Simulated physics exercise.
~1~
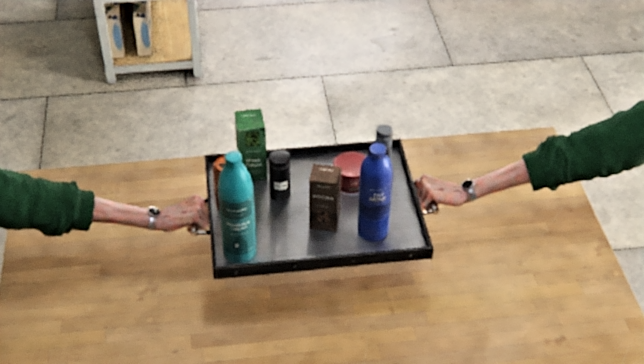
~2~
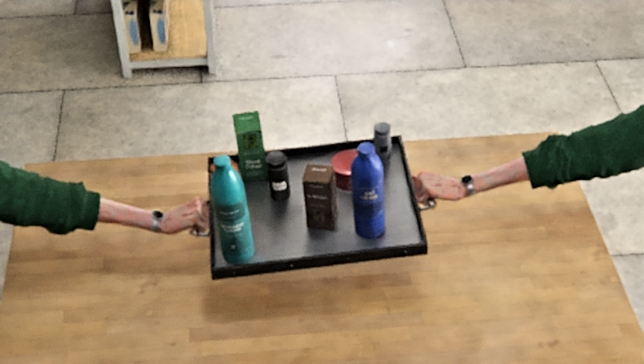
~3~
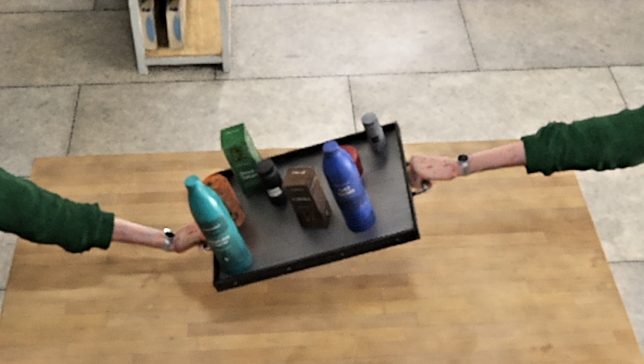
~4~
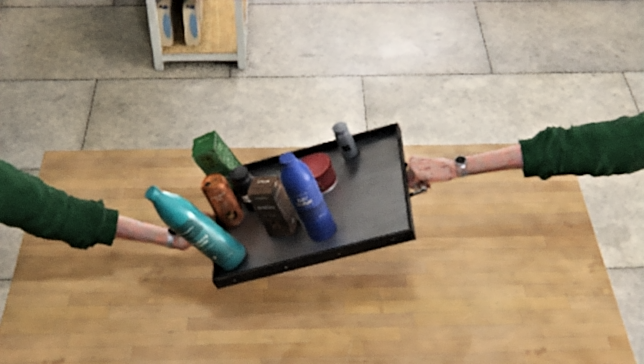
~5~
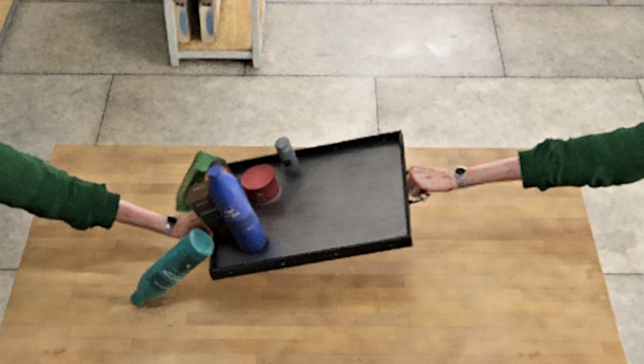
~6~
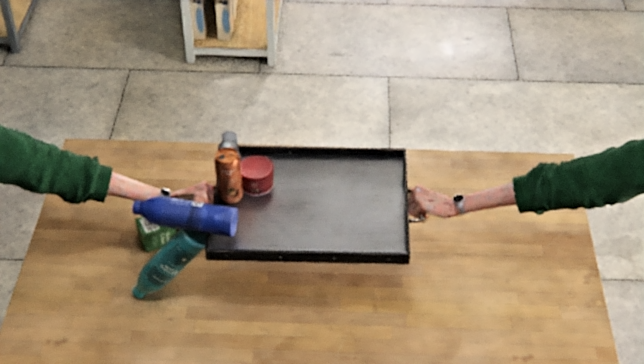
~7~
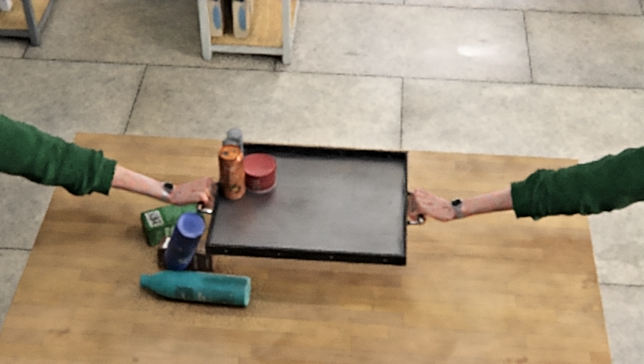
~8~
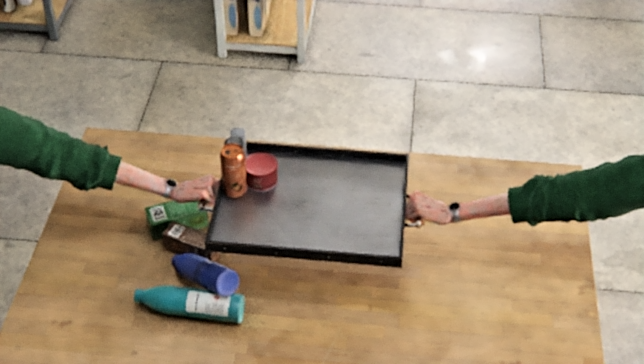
A black rimmed tray, gripped at either side by hands in green sleeves, hovers above a wooden table on a paved floor, seen from above in a slowly drifting view. Turquoise and blue bottles stand at its front around a brown carton, with a green carton, an orange container, a red tub and small dark and grey containers behind. The tray tips left edge down, and everything leans or slides left. The turquoise bottle and green carton go over the edge, followed by the brown carton and blue bottle. The tray levels, leaving the four fallen things lying on the table while the orange container and red tub stand at its left end, the grey container behind them.
